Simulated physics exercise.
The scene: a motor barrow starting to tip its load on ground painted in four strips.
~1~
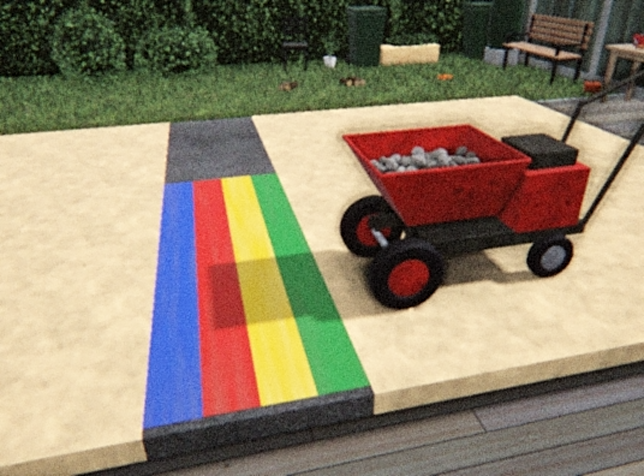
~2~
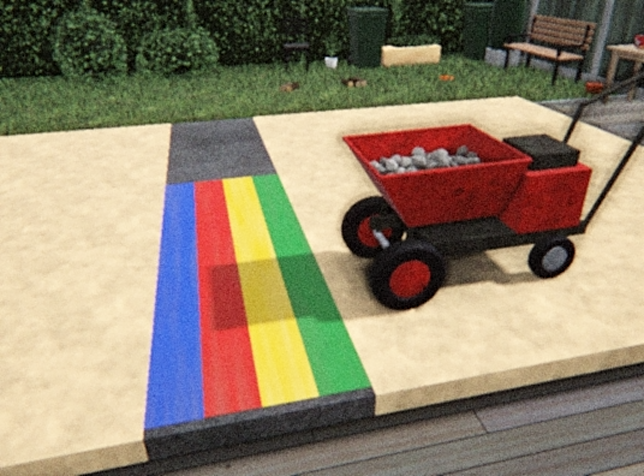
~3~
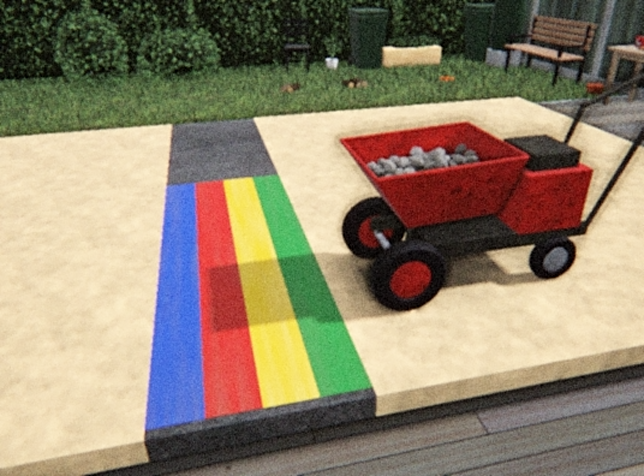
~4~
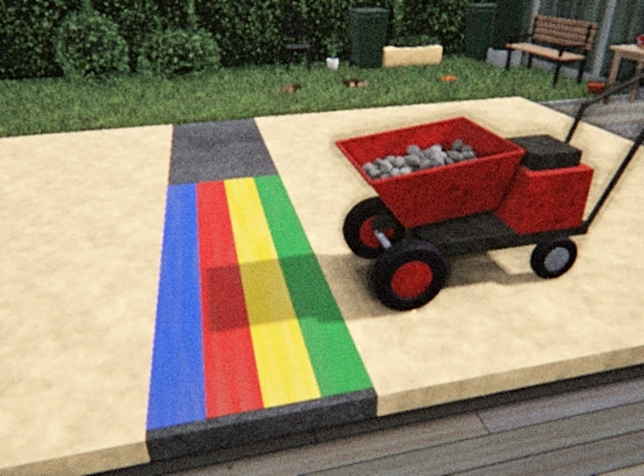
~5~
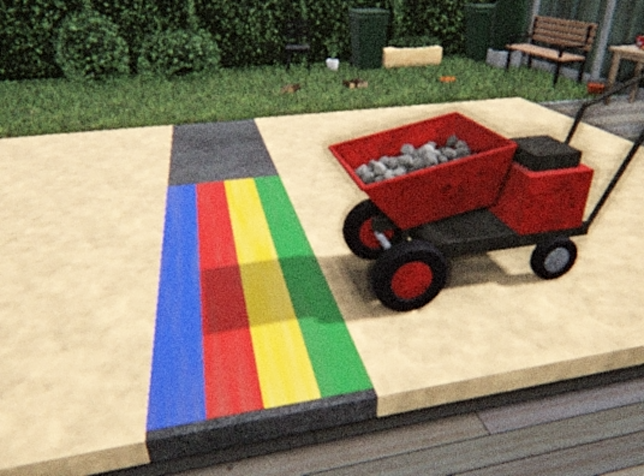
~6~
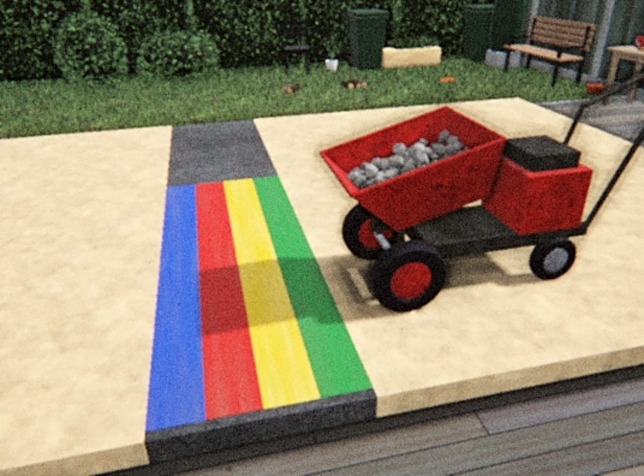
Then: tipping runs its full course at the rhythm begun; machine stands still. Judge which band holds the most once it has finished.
Most on it: Yellow.
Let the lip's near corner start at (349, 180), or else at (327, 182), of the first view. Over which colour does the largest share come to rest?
First place: The red strip; second place: Red.
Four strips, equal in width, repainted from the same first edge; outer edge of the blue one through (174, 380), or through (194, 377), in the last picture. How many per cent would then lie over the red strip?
About 30 % and 30 %.
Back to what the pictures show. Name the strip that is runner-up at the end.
Second comes the red one.
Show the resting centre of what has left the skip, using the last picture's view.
Somewhere around (256, 298) in the last picture.
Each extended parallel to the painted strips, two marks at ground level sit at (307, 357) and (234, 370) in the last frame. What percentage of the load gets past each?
Roughly 80 per cent, then roughly 20 per cent.
Soon after the last picture, skip tipped steeply; all in the skip.
A little later, skip tipped steeply; nearly all in the skip; a stray few over the yellow strip.
Later still, skip tipped right over; about a third in the skip; about a third over the yellow strip; about a quarter over the red strip; a small part over the blue strip; a stray few off the paint.
By the end, skip tipped right over; a small part in the skip; a small part over the green strip; about half over the yellow strip; about a quarter over the red strip; a small part over the blue strip; a stray few off the paint.
